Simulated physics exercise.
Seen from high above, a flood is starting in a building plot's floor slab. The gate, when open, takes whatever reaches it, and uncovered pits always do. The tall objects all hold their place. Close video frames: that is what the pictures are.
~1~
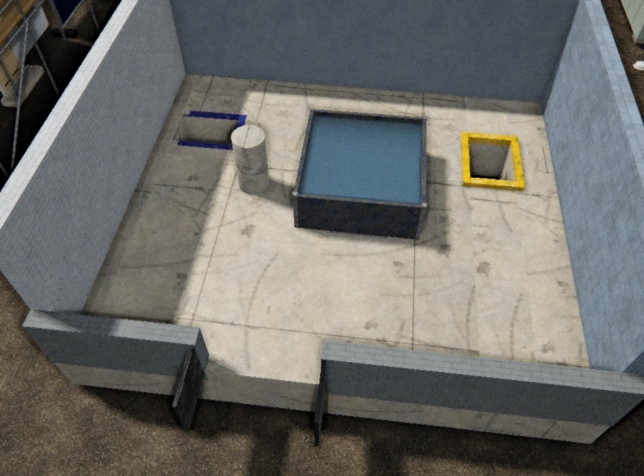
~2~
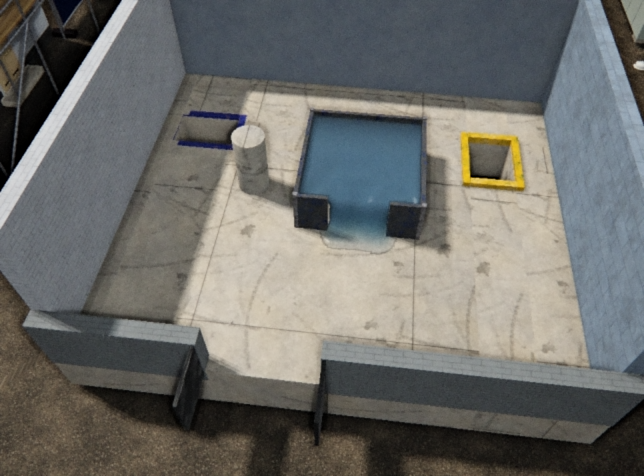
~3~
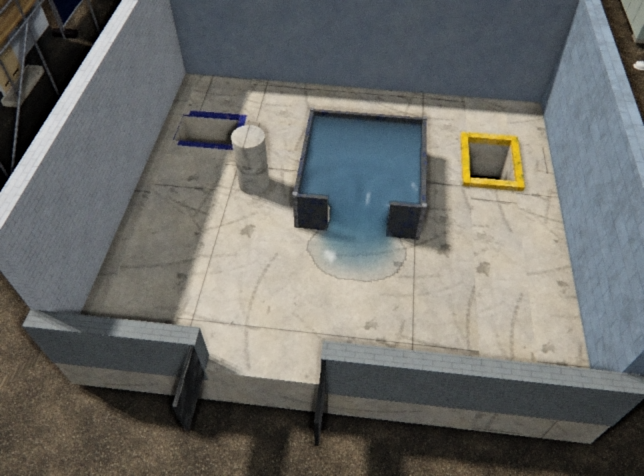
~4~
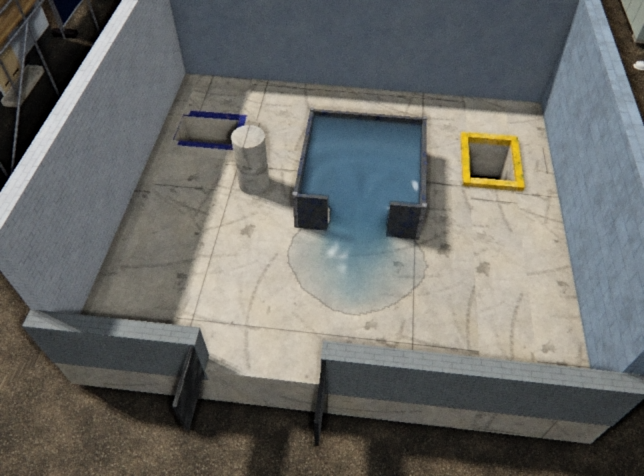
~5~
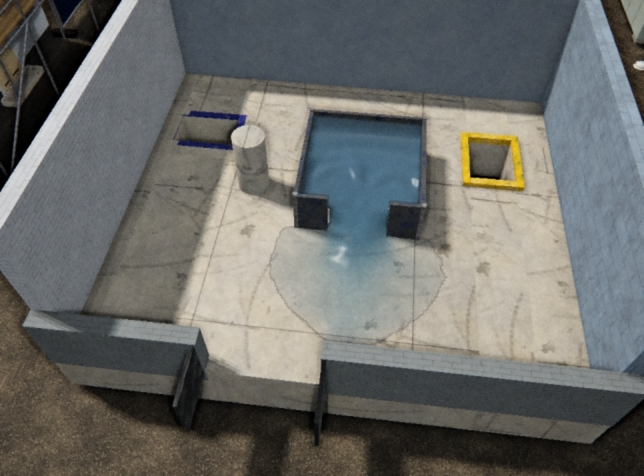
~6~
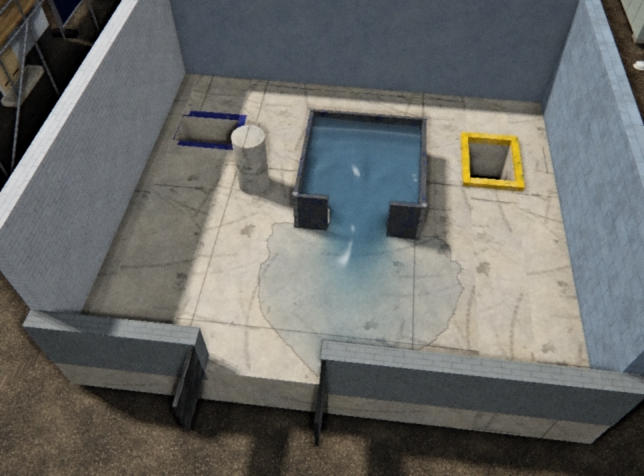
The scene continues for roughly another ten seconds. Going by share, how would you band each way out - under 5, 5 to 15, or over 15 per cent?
I would put the gate over 15 per cent; I would put the blue pit under 5 per cent; I would put the yellow pit under 5 per cent.
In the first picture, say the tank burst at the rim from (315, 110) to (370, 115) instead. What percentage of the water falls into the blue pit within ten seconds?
The blue pit gets 30 per cent.
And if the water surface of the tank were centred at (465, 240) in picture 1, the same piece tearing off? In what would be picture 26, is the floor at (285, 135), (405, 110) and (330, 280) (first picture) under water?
Spot 1 unwetted, spot 2 unwetted, and spot 3 wetted.
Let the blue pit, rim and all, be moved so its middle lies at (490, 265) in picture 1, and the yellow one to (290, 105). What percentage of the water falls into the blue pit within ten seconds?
Share, blue pit, approx.: 10 in a hundred.
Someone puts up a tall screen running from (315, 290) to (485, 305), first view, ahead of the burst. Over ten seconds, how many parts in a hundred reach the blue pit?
Result, blue pit: Some 10 percent of the total.
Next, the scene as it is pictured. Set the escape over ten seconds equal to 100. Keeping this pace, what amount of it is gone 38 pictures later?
Near 80 in a hundred.
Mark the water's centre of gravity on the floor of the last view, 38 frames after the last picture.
Centre: Close to (399, 237).
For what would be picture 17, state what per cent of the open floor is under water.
I reckon around 30 %.
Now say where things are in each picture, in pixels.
In the first frame, the open tank at (364, 158) is whole and still.
In the second frame, the front is at (389, 245), out from the gap at (357, 222).
In the third frame, water pours out at (357, 223) and has run to (375, 276).
In the fourth frame, water pours out at (357, 223) and has run to (355, 310).
In the fifth frame, the front is at a hidden place, out from the gap at (357, 223).
In the sixth frame, the front is at a hidden place, out from the gap at (357, 222).
A moment on, water covers 25 % of the floor; the gate 3 %, the blue pit 0 %, the yellow pit 0 %.
Next, water covers 30 % of the floor; the gate 9 %, the blue pit 0 %, the yellow pit 0 %.
Then, water covers 35 % of the floor; the gate 17 %, the blue pit 0 %, the yellow pit 0 %.
Later, water covers 55 % of the floor; the gate 26 %, the blue pit 0 %, the yellow pit 0 %.
In the end, water covers 80 % of the floor; the gate 32 %, the blue pit 1 %, the yellow pit 0 %.
